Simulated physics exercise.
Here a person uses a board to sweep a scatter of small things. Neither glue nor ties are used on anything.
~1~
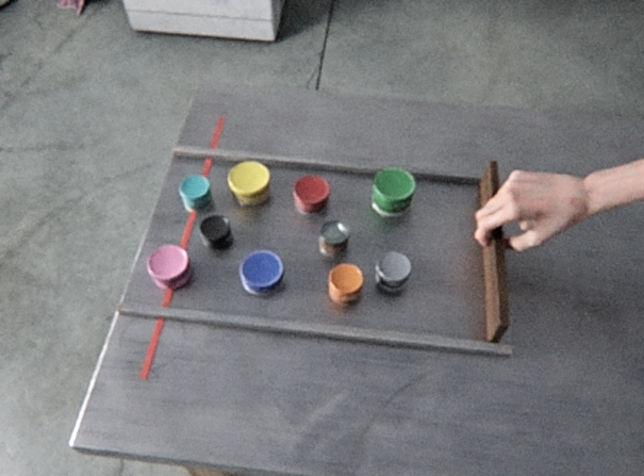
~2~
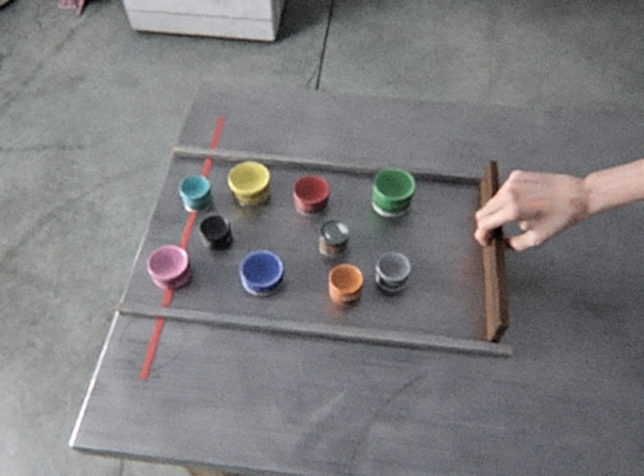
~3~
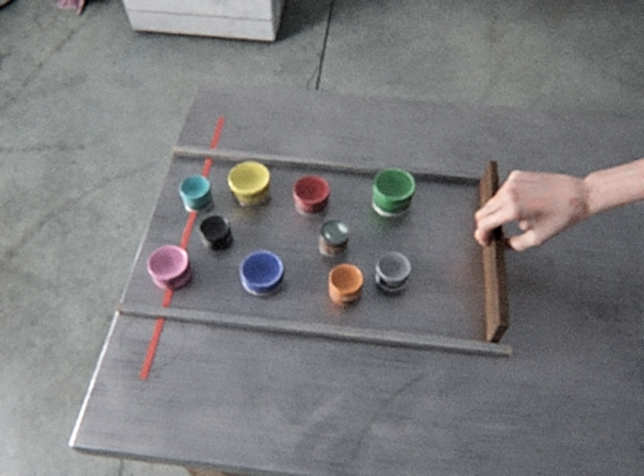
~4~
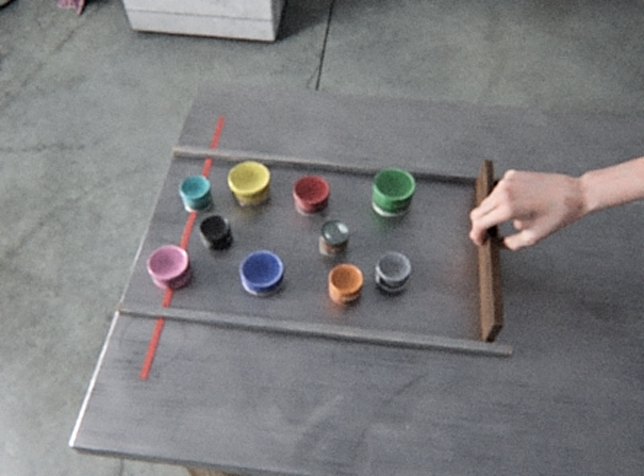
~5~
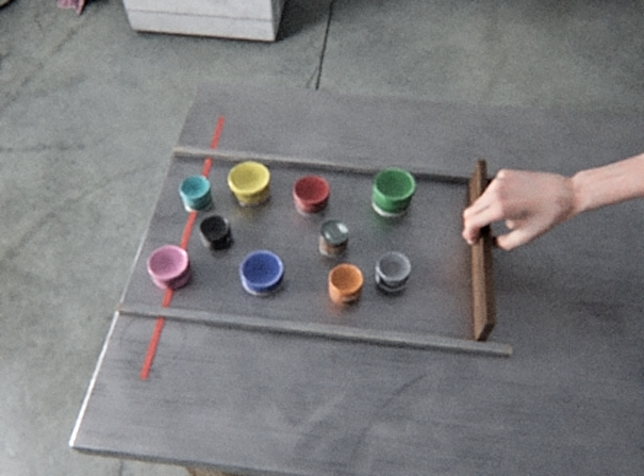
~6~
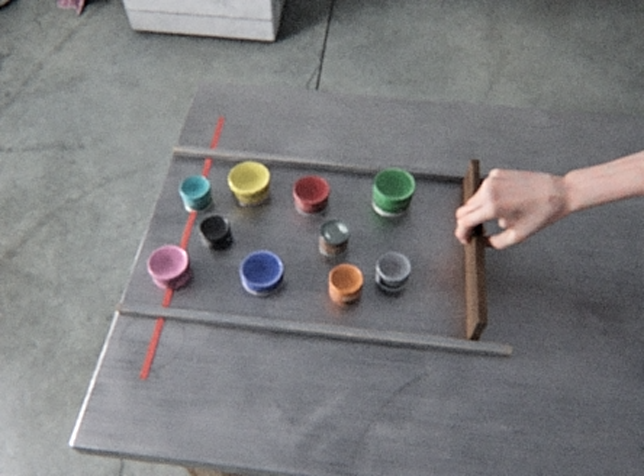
A hand slides a wooden board slightly left toward colourful little pots on a table.
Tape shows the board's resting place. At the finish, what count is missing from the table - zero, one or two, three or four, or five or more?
Missing: Three or four.
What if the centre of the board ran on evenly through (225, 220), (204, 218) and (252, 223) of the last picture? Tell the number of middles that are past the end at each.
1; 3; 0.
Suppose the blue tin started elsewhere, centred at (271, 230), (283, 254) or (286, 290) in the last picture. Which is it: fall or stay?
Try one it goes off the edge; try two it goes off the edge; try three it goes off the edge.
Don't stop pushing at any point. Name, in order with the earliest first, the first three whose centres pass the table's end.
Pink tub, turquoise tin, yellow tin.
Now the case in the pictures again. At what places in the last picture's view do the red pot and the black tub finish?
(160, 200) and (144, 230), approximately.
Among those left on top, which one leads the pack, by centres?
Foremost: The black tub.
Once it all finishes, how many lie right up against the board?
The number is 4.
Soon after, none off yet; pink tub at rest near (170, 268); turquoise tin at rest near (197, 194); black tub at rest near (216, 232).
At rest, the number that fall off is three or four; fallen, blue tin, yellow tin, turquoise tin and pink tub.
